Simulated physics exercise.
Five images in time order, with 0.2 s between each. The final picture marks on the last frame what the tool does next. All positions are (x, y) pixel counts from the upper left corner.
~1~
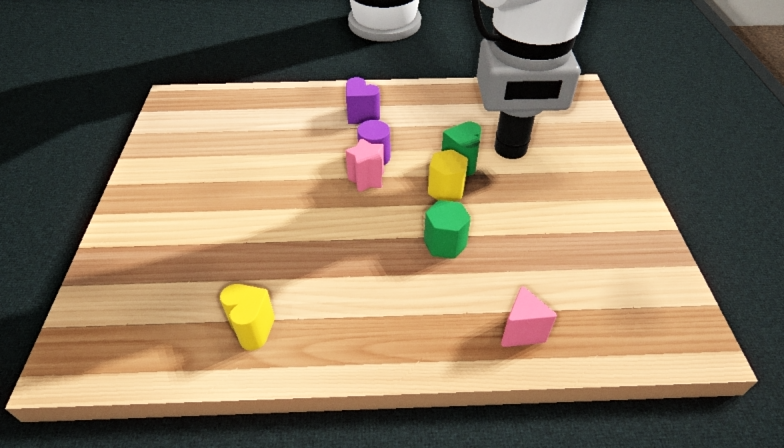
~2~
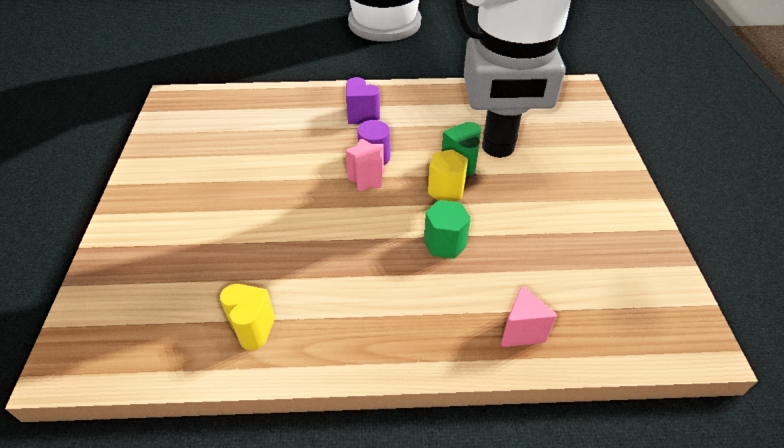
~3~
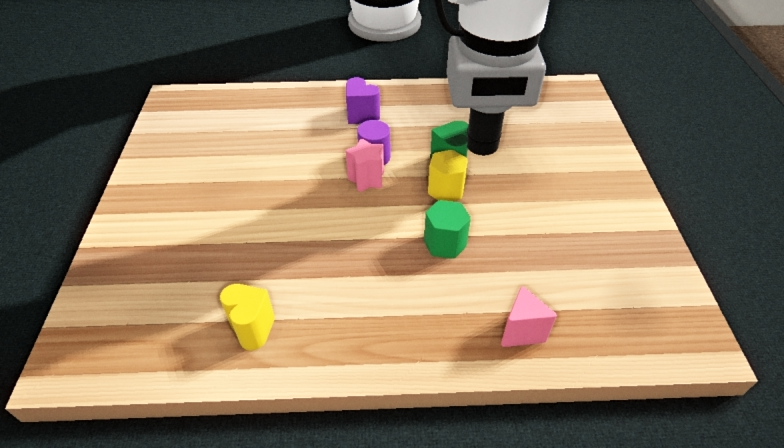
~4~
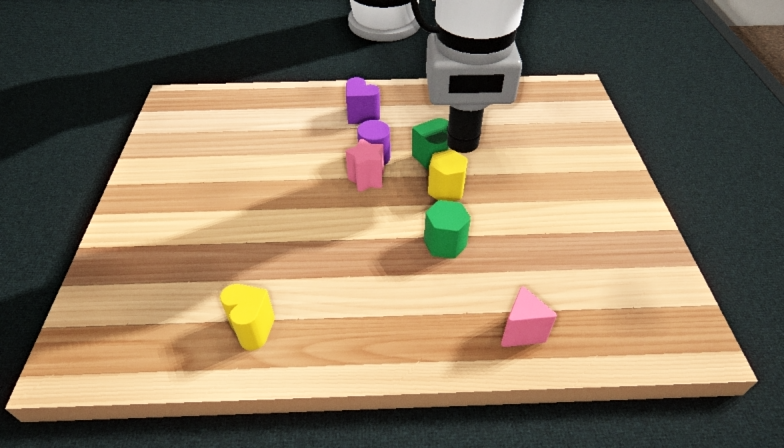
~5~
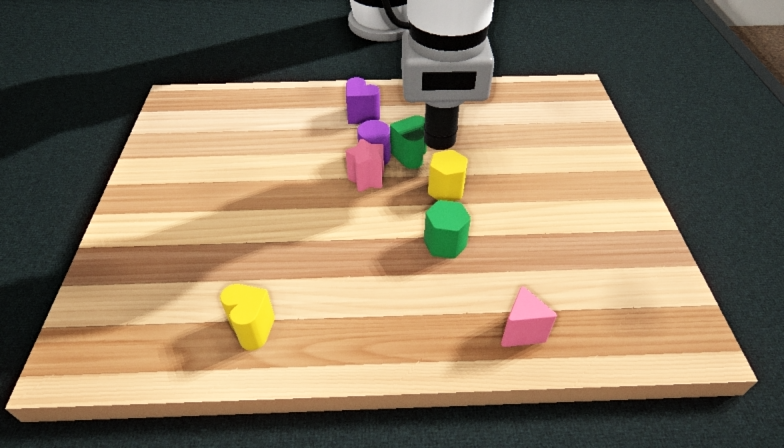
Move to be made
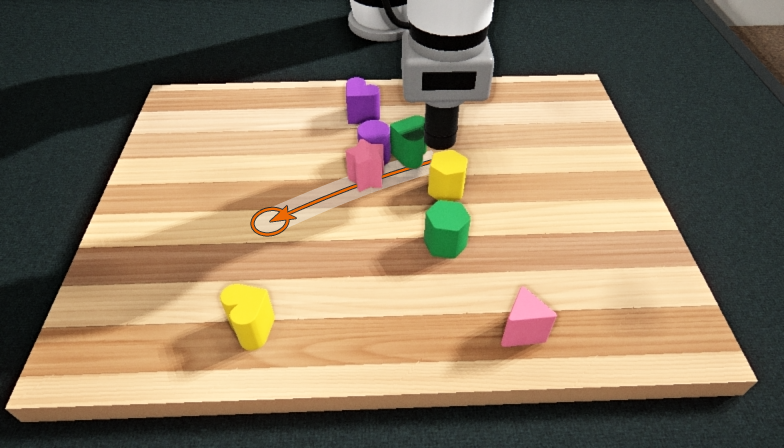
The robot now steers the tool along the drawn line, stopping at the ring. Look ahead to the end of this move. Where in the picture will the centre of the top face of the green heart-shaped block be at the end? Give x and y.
Final place: (388, 125).
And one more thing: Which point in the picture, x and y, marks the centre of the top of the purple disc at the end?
Pixel (353, 125).
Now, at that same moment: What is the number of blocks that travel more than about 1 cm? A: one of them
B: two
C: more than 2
My answer is option C.
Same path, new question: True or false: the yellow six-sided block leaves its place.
That is false.
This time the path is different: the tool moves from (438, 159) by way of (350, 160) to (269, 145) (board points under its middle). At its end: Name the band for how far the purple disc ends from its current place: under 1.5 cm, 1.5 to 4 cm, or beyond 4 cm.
Ends over 4 cm away.
The drawn path runs from (438, 159) by way of (357, 186) to (270, 221).
The first path, step by step. One third of the way, tool (383, 158); pink star-shaped block (352, 154), turned 20° anticlockwise; purple disc (353, 125); green heart-shaped block (388, 125), turned 60° clockwise.
Two thirds of the way, tool (326, 178); pink star-shaped block (292, 173), turned 15° anticlockwise; purple disc (353, 125); green heart-shaped block (388, 125), turned 60° clockwise.
At the end, tool (266, 203); pink star-shaped block (230, 191); purple disc (353, 125); green heart-shaped block (388, 125), turned 60° clockwise; yellow six-sided block not moved.
